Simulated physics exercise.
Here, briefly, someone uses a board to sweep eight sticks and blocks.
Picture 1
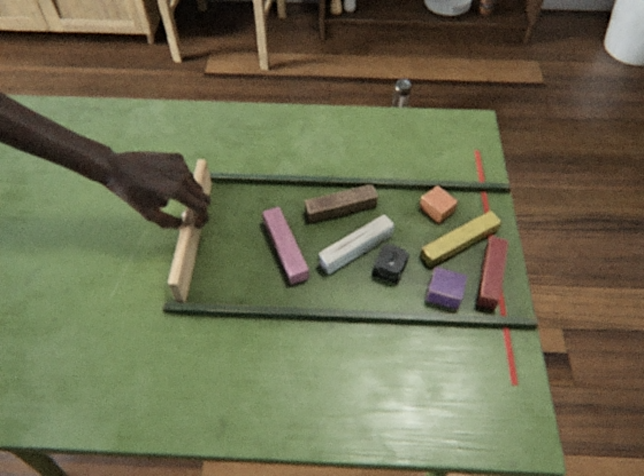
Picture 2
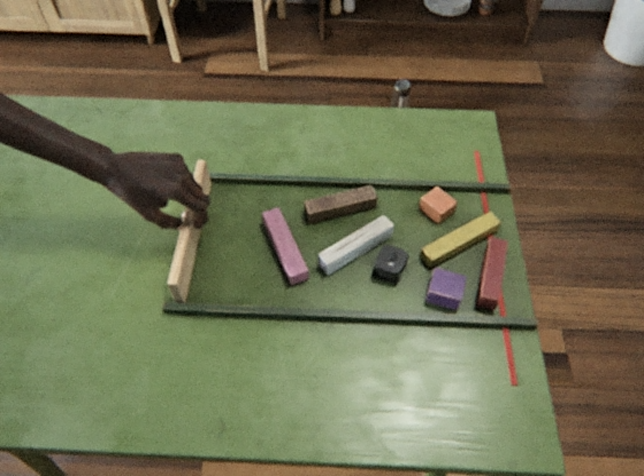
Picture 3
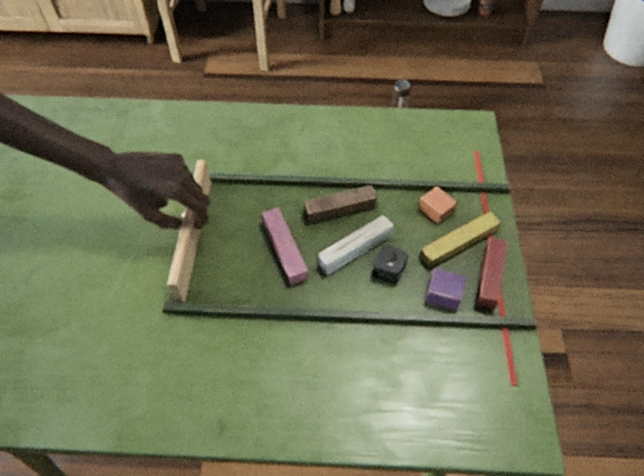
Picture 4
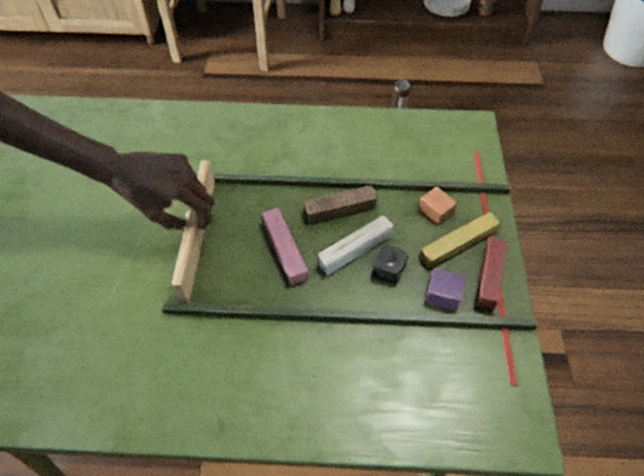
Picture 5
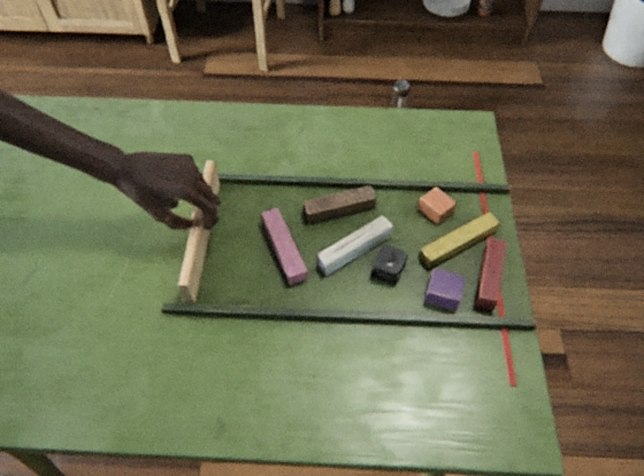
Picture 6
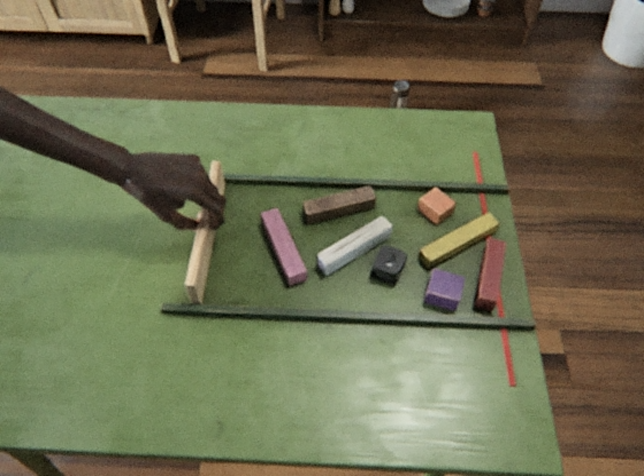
A hand reaching in from the left holds a pale wooden board upright on a green table above a wooden floor, seen from a raised, steady viewpoint. Between two dark rails lie pink, brown, white, black, orange, yellow, purple and red sticks and blocks, the red one by a red tape line at right. The board rests at first, then slides slightly right, touching nothing.
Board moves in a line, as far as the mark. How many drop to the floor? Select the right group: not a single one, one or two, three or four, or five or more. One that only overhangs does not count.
The right group is five or more.
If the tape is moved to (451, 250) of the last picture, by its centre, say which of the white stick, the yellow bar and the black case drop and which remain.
Well, the white stick stays where it is, the yellow bar comes off, and the black case? It stays where it is.
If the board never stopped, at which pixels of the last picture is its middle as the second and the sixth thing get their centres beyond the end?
(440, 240), later (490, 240).
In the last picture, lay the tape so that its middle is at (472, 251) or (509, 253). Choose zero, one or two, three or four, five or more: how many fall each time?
Either three or four, then 5 or more.
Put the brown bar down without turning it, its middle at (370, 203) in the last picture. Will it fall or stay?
In the end it falls away.
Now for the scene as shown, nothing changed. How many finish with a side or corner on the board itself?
2.
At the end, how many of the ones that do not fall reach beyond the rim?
The number would be 2.
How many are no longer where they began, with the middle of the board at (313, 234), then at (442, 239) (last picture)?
3 by the first point, 8 by the second.
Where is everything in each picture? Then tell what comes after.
In the first picture, red bar (493, 272); yellow bar (461, 239); orange block (439, 204); board (192, 228); tape (493, 251).
In the second picture, yellow bar (461, 239); black case (390, 265).
In the third picture, orange block (438, 205); board (191, 228).
In the fourth picture, red bar (492, 273); white stick (356, 245).
In the fifth picture, yellow bar (460, 240); pink bar (284, 245).
In the sixth picture, red bar (491, 274); yellow bar (459, 240); orange block (437, 206); board (207, 229); tape (491, 252).
Early on, none off yet; red bar at rest near (491, 274); yellow bar at rest near (459, 240); orange block at rest near (437, 206).
A while later, none off yet; red bar at rest near (491, 274); yellow bar at rest near (461, 240); orange block travelled about its own width near (452, 214).
Further along, one off so far; red bar on its side near (543, 312); yellow bar travelled about its own width near (528, 242); orange block travelled well along near (519, 215).
Finally, the number that fall off is five or more; lost, black case, purple block, orange block, yellow bar and red bar.
